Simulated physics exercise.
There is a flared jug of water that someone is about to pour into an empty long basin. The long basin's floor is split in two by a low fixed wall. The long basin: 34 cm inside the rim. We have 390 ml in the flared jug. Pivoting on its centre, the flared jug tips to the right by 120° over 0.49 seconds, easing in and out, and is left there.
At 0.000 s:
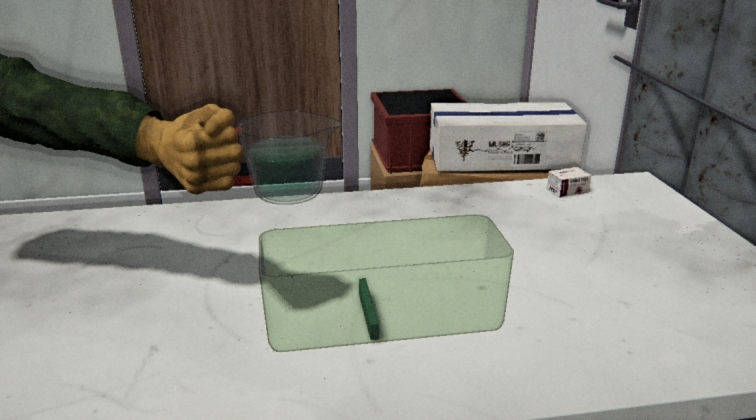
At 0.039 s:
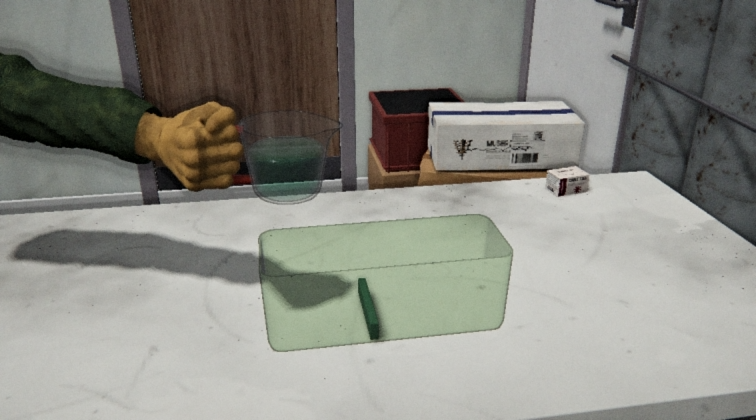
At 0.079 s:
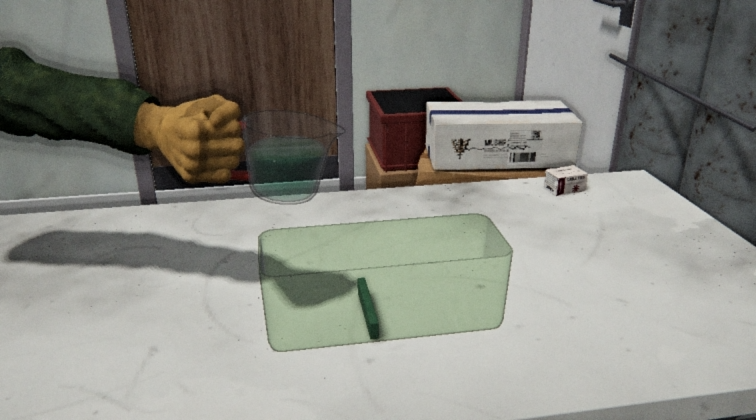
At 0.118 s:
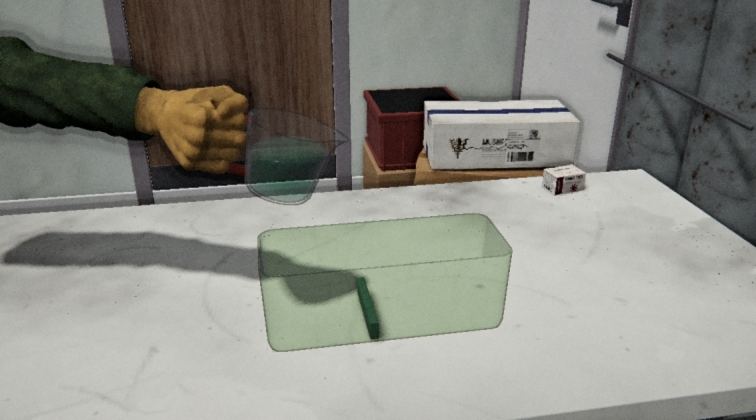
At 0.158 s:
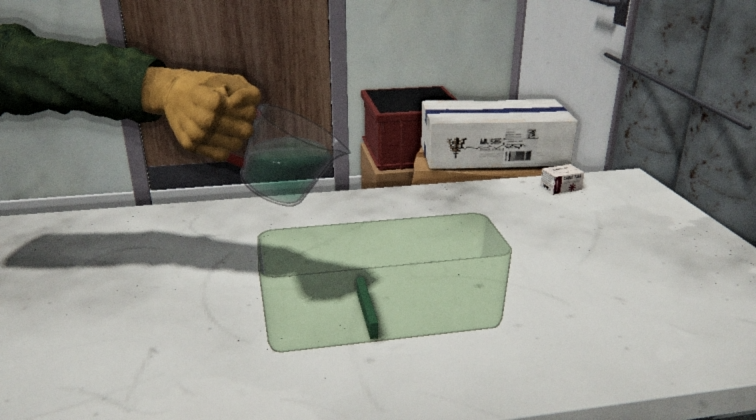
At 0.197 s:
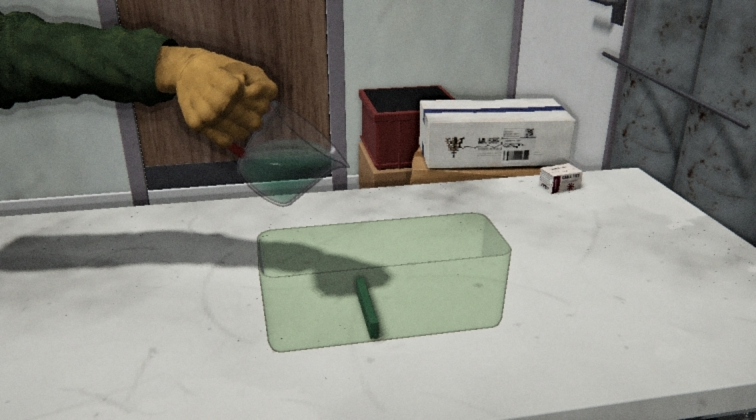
The clip opens with a gloved hand beside a clear flared jug of greenish liquid, upright above a long basin on a pale table. The jug starts tipping to the right, barely at first, then further, while the hand turns and rises slightly, leaving the jug clearly slanted.
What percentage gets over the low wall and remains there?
38 %.
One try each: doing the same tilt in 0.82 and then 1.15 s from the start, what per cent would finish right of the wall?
I'd say 65 percent on the first go, 70 percent on the next.
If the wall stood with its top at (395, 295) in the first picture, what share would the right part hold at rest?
Roughly 15 %.
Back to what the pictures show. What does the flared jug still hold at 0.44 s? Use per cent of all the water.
About 26 per cent.
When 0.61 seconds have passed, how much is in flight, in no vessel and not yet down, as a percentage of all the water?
Near 3 percent.
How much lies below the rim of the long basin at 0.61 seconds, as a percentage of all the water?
Value: Approx. 96 %.
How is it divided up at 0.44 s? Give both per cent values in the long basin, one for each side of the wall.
Near 20 on the left, 18 on the right.
By 0.44 s the tilt is 116° and 26 per cent is still to pour, 20 is left of the wall and 18 right of it.
By 0.61 s the tilt is 120° and 1 per cent is still to pour, 65 is left of the wall and 32 right of it.
By 0.79 s the tilt is 120° and 0 per cent is still to pour, 61 is left of the wall and 35 right of it.
By 0.99 s the tilt is 120° and 0 per cent is still to pour, 60 is left of the wall and 37 right of it.
At rest 60 per cent lies left of the wall, 38 right of it and 3 outside.
